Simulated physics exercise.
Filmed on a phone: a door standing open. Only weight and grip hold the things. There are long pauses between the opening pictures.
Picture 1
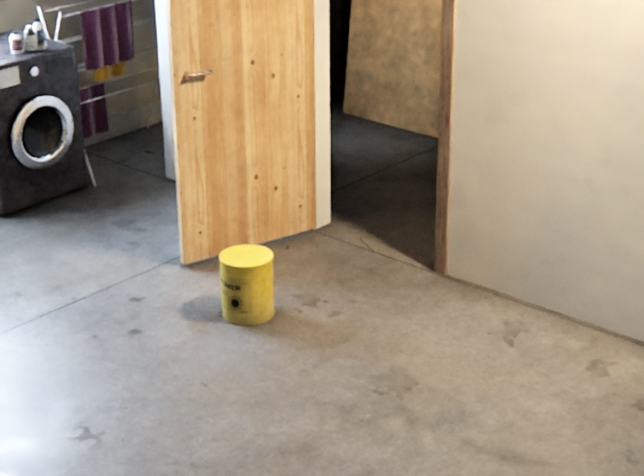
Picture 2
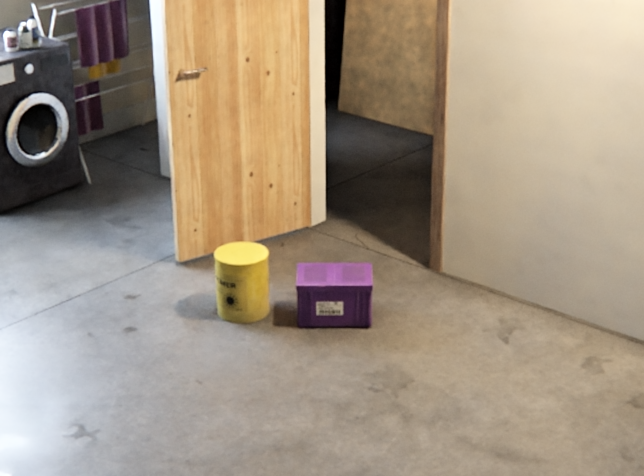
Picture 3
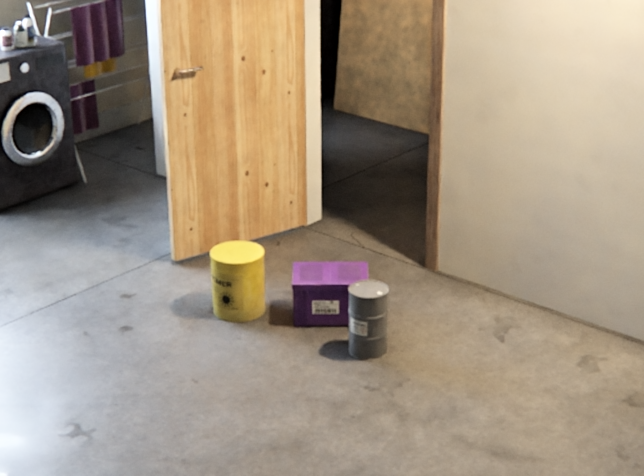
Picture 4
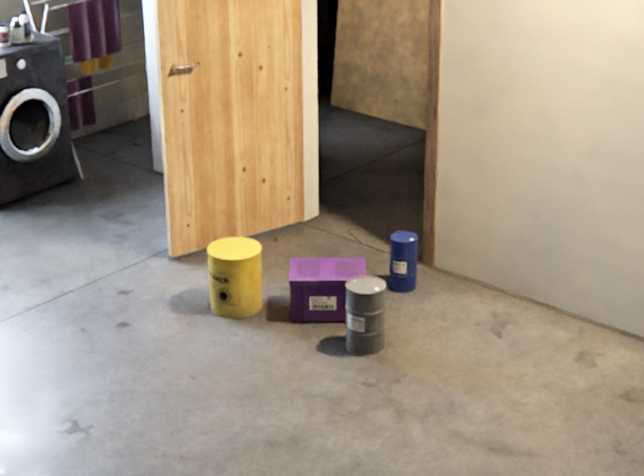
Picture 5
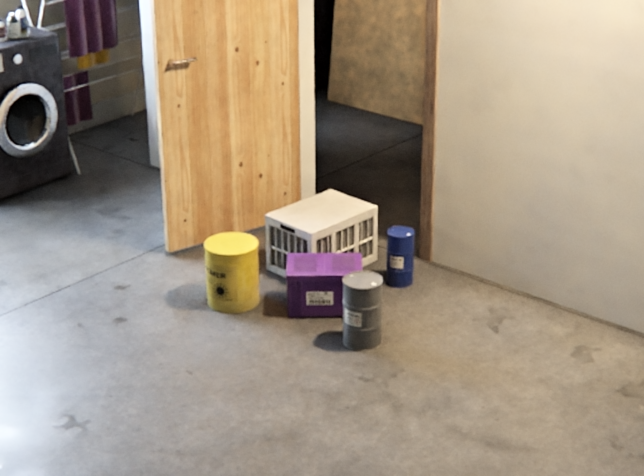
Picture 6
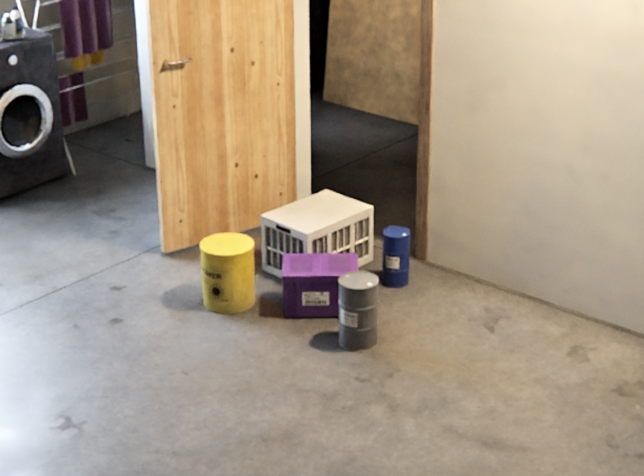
Concrete-floored utility room with an open wooden door, a purple tote, grey canister, blue canister and white chest appearing beside a yellow pail.
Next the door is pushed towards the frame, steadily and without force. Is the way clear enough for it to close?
It stops short.
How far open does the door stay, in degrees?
About 65°.
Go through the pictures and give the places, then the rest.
In the first picture, door wide open and still.
In the second picture, door wide open and still; yellow pail (242, 283).
In the third picture, door wide open and still; grey canister (368, 320); purple tote (330, 294).
In the fourth picture, door wide open and still; blue canister (403, 262); yellow pail (236, 278).
In the fifth picture, door wide open and still; grey canister (363, 311); purple tote (325, 285).
In the sixth picture, door wide open and still; white chest (318, 238); blue canister (396, 257).
Then, 0.60 s past the last view, open by 95°.
Then, 1.00 s past the last view, open by 81°.
Then, 1.30 s past the last view, open by 69°.
Finally, open by 63°; all 5 still in place. Final places as the last picture's camera would see them, white chest near (319, 238).
